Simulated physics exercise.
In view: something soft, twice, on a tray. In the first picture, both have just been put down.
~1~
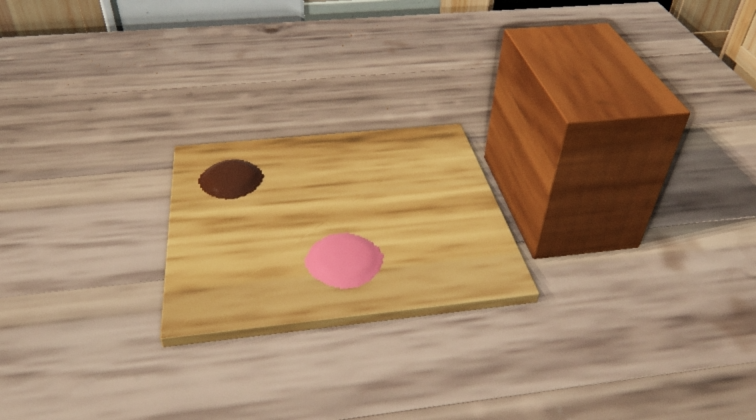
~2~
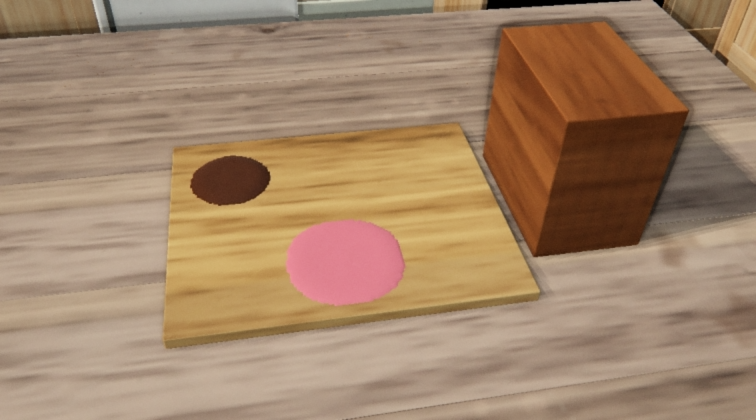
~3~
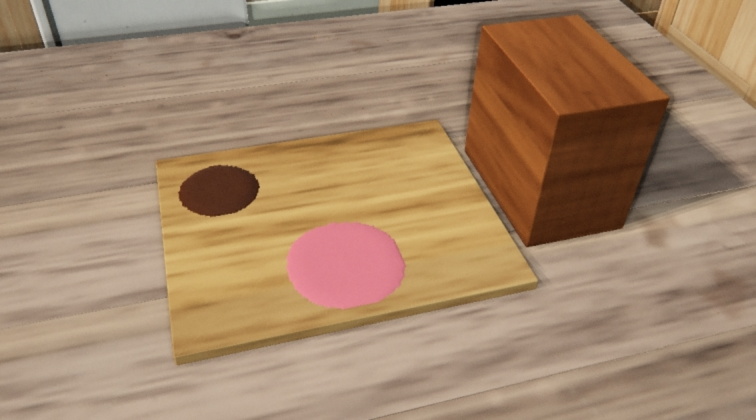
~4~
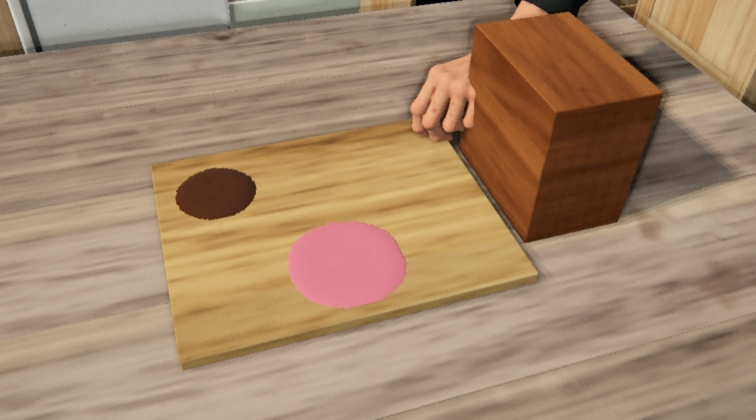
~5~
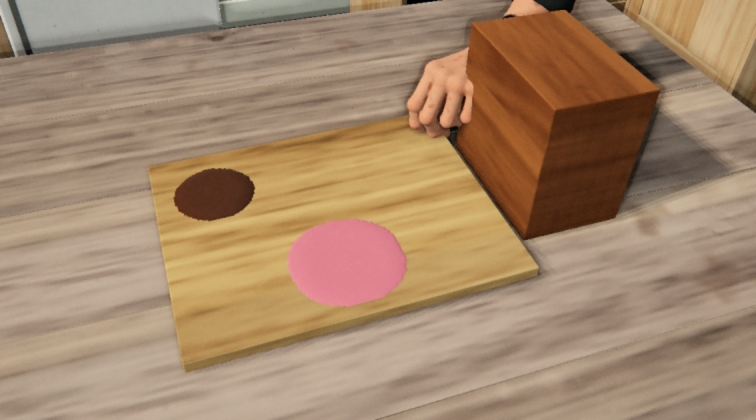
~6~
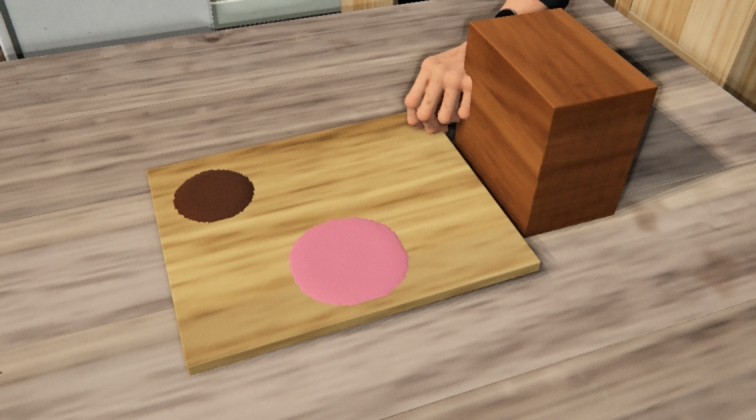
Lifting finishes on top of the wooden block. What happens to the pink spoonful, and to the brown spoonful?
Okay, so the pink spoonful tumbles off and the brown spoonful tumbles off.
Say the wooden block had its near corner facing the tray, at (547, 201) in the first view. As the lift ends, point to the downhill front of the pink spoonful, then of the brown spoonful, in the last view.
Tips, last view: First (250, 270), second (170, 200).
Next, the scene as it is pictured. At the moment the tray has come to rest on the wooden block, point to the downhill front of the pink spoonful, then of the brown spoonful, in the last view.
Roughly (181, 298), roughly (149, 209).
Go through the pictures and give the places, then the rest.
The tray lies flat; pink spoonful (345, 256) a low mound; brown spoonful (231, 175) a low mound; wooden block (607, 192), in the first picture.
They settle; pink spoonful (346, 258) spread thin; brown spoonful (230, 178) spread thin, in the second picture.
At rest; pink spoonful (346, 261) spread thin; brown spoonful (219, 188) spread thin, in the third picture.
A hand takes the end; pink spoonful (346, 261) spread thin; brown spoonful (216, 191) spread thin, in the fourth picture.
The end is rising; pink spoonful (347, 259) spread thin; brown spoonful (215, 192) spread thin, in the fifth picture.
The tray slopes by about 2°; pink spoonful (349, 258) spread thin; brown spoonful (213, 193) spread thin; wooden block (587, 167), in the sixth picture.
Shortly, slope about 32°; the pink spoonful has crept down a long way; the brown spoonful is dripping off the low end.
Then, the pink spoonful is dripping off the low end; the brown spoonful is dripping off the low end.
At the finish, slope about 32°; the pink spoonful is dripping off the low end; the brown spoonful is dripping off the low end.
